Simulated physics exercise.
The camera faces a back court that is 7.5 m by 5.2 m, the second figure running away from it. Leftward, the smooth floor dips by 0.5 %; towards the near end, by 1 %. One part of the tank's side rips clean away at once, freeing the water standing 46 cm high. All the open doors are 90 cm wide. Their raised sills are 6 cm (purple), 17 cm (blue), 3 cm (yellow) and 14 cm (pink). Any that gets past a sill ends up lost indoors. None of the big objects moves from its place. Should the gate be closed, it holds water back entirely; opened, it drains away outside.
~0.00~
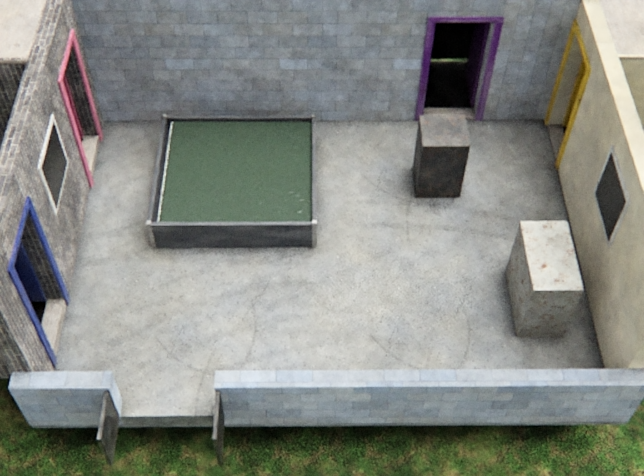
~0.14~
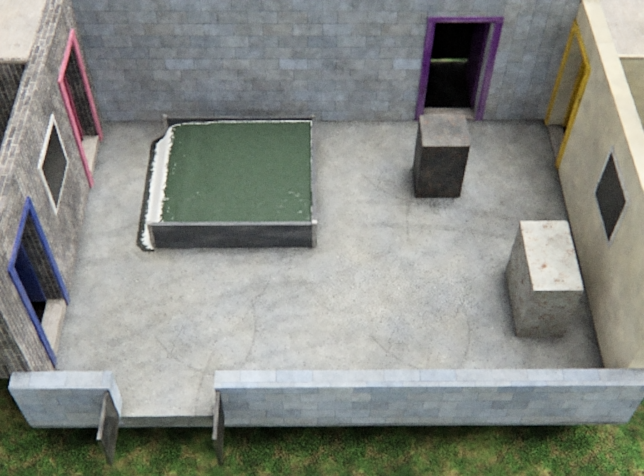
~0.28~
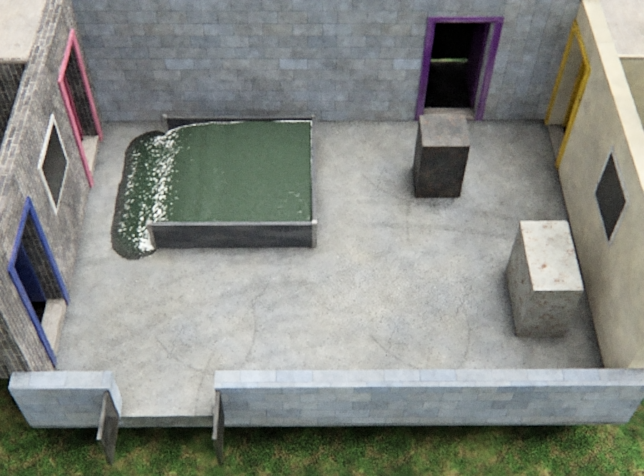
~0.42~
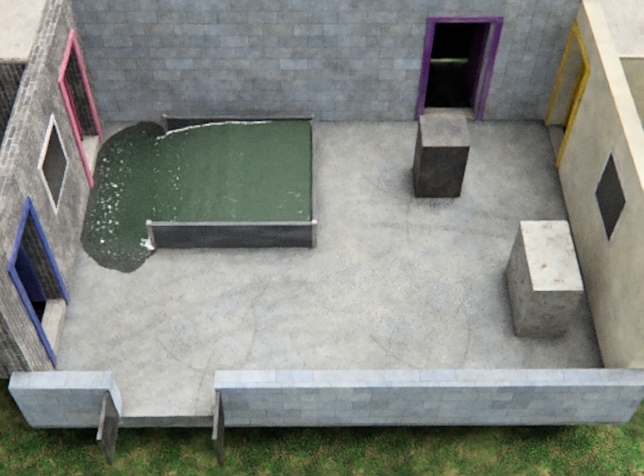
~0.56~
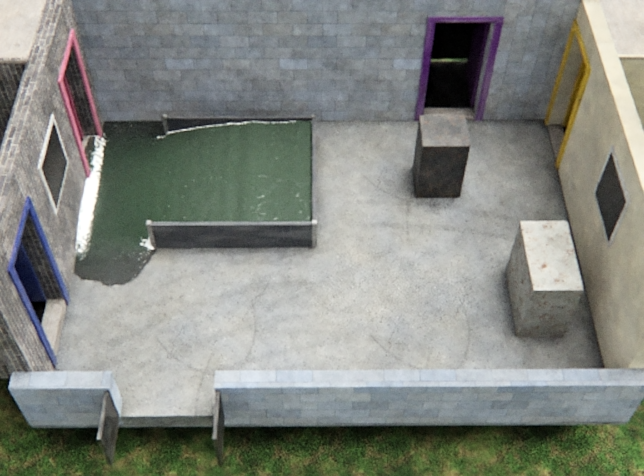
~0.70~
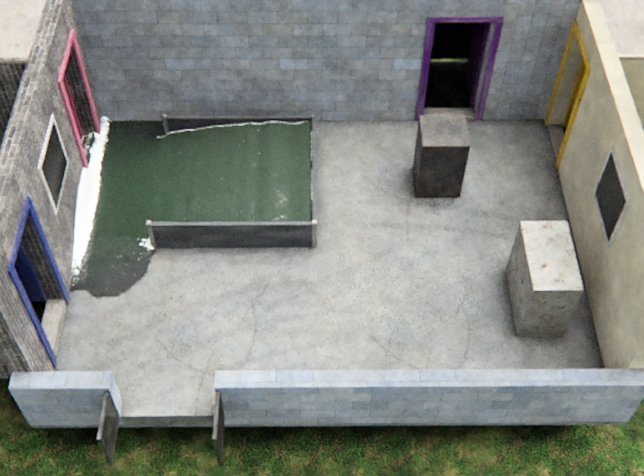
Dark green water burst out of the left side of a low tank in a walled court, spread across the grey floor to the left wall, and crept along it towards the blue doorway.
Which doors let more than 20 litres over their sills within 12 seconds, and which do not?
In 12 seconds, the purple door stays within 20 litres; the blue door stays within 20 litres; the yellow door lets more through; the pink door lets more through.
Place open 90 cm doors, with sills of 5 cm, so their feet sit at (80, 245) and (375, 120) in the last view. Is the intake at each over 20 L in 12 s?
Well, the first is beyond the mark and the second is shy of the mark.
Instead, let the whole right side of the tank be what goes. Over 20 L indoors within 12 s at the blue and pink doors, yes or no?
Blue short, pink short.
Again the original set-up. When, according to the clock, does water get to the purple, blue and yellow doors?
So purple at 3.8 s, blue at 1.2 s, and yellow at 4.5 s.
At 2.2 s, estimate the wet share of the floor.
Covered: Roughly 20 per cent.
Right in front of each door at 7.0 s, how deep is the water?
Centimetres: Purple 1 / blue 10 / yellow 6 / pink 8.
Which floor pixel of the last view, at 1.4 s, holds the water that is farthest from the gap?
That's around (58, 352) in the last picture.
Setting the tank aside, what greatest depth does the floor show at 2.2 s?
Max depth: About 36 centimetres.
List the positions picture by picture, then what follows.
The first picture shows still water, 46 cm deep, in the tank at (236, 171).
In the second picture, water pours out at (163, 185) and has run 1.1 m, to (147, 247); typically 3 cm deep outside, 46 cm at the tank's back.
In the third picture, the front is at (123, 251), 1.3 m from the gap at (163, 186); 1.3 m2 of floor is under water; 46 cm left at the back of the tank.
In the fourth picture, water pours out at (163, 186) and has run 1.5 m, to (109, 260); typically 7 cm deep outside, 46 cm at the tank's back.
In the fifth picture, water pours out at (163, 186) and has run 1.8 m, to (76, 264); typically 8 cm deep outside, 46 cm at the tank's back.
In the sixth picture, the front is at (72, 284), 2.1 m from the gap at (163, 186); 3.5 m2 of floor is under water; 45 cm left at the back of the tank.
After 1.4 s water covers 15 % of the floor and is deepest (36 cm) near (98, 211); purple door not reached, blue door 6 cm at the sill, 0 L in, yellow door not reached, pink door 33 cm at the sill, 53 L in.
After 2.2 s water covers 20 % of the floor and is deepest (36 cm) near (103, 128); purple door not reached, blue door 10 cm at the sill, 0 L in, yellow door not reached, pink door 34 cm at the sill, 140 L in.
After 3.5 s water covers 30 % of the floor and is deepest (26 cm) near (49, 400); purple door not reached, blue door 9 cm at the sill, 0 L in, yellow door not reached, pink door 24 cm at the sill, 242 L in.
After 7.0 s water covers 70 % of the floor and is deepest (14 cm) near (49, 400); purple door 1 cm at the sill, 0 L in, blue door 10 cm at the sill, 0 L in, yellow door 6 cm at the sill, 41 L in, pink door 8 cm at the sill, 267 L in.
After 12.0 s water covers 90 % of the floor and is deepest (11 cm) near (49, 400); purple door 2 cm at the sill, 0 L in, blue door 6 cm at the sill, 0 L in, yellow door 1 cm at the sill, 51 L in, pink door 7 cm at the sill, 268 L in.
